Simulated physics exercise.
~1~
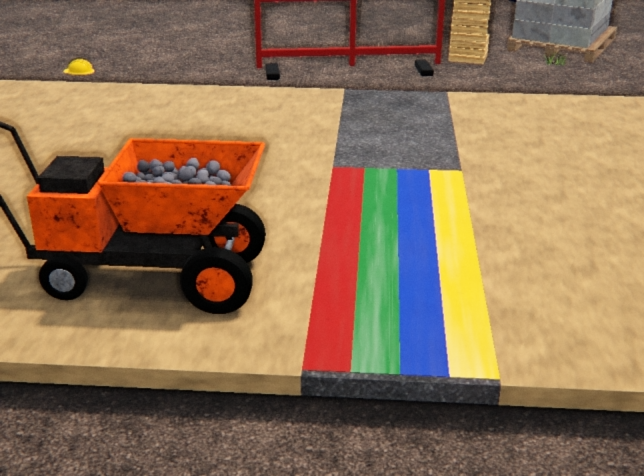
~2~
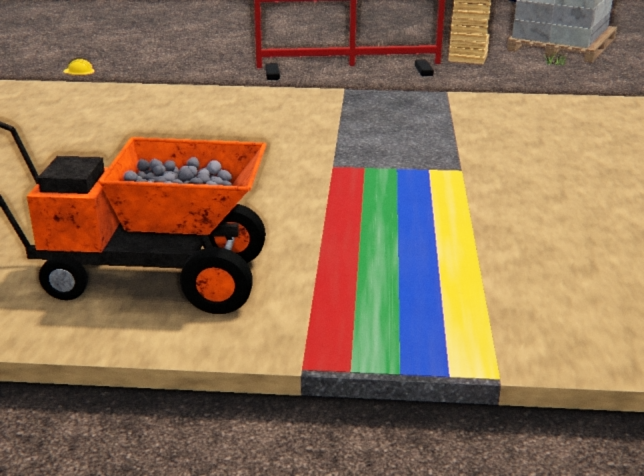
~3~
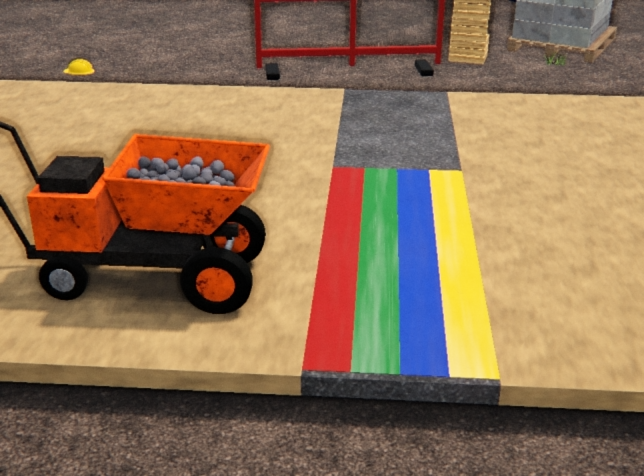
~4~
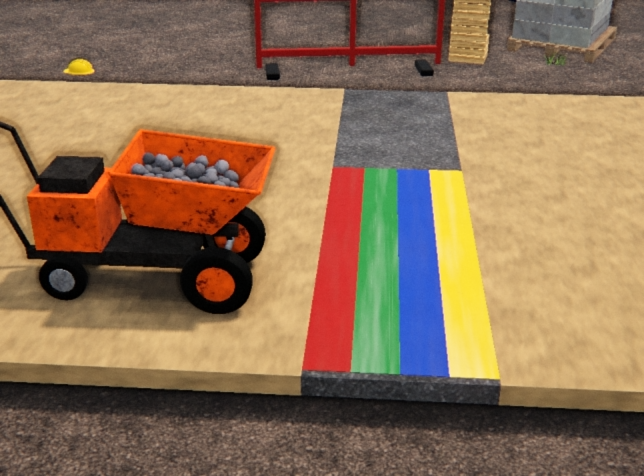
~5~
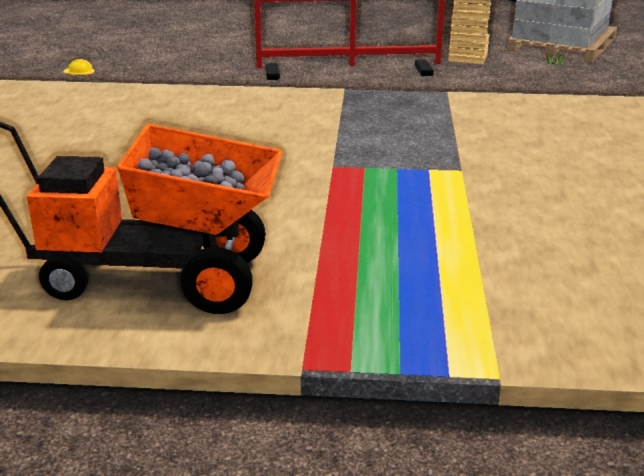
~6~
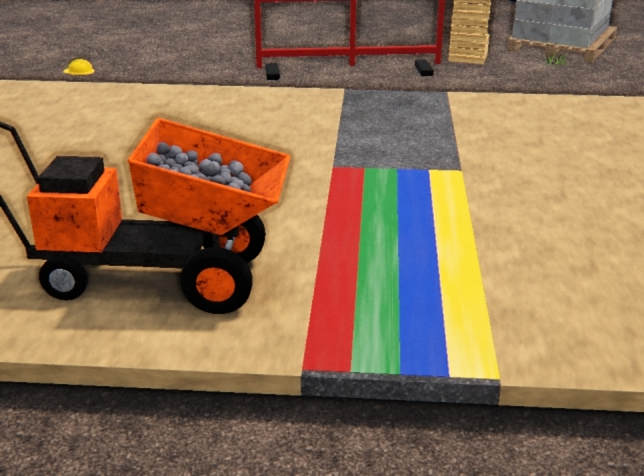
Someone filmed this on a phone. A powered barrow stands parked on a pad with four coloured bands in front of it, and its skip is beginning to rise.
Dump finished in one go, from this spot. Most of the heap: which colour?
Colour: Green.
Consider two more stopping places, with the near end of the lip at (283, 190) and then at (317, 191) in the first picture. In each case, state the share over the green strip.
Position 1 near 30 %, position 2 near 0 %.
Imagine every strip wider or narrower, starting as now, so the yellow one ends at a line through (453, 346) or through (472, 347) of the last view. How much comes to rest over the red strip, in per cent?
First case 10 per cent, second case 20 per cent.
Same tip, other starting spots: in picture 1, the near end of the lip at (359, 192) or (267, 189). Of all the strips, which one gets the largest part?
Result, place 1: The yellow strip; place 2: The green strip.
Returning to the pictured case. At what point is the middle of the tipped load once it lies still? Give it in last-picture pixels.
I'd put the middle somewhere around (379, 284).
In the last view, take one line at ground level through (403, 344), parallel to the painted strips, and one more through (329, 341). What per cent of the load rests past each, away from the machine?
Estimate, first then second: 20 %, 80 %.
Just after the last frame, skip tipped steeply; every one in the skip.
A moment on, skip tipped right over; the larger part in the skip; about a tenth over the red strip; about a tenth over the green strip.
Further on, skip tipped right over; roughly a quarter in the skip; roughly a quarter over the red strip; roughly a third over the green strip; roughly a quarter over the blue strip; about a tenth over the yellow strip.
When it is over, skip tipped right over; roughly a quarter in the skip; roughly a quarter over the red strip; roughly a third over the green strip; roughly a quarter over the blue strip; about a tenth over the yellow strip.
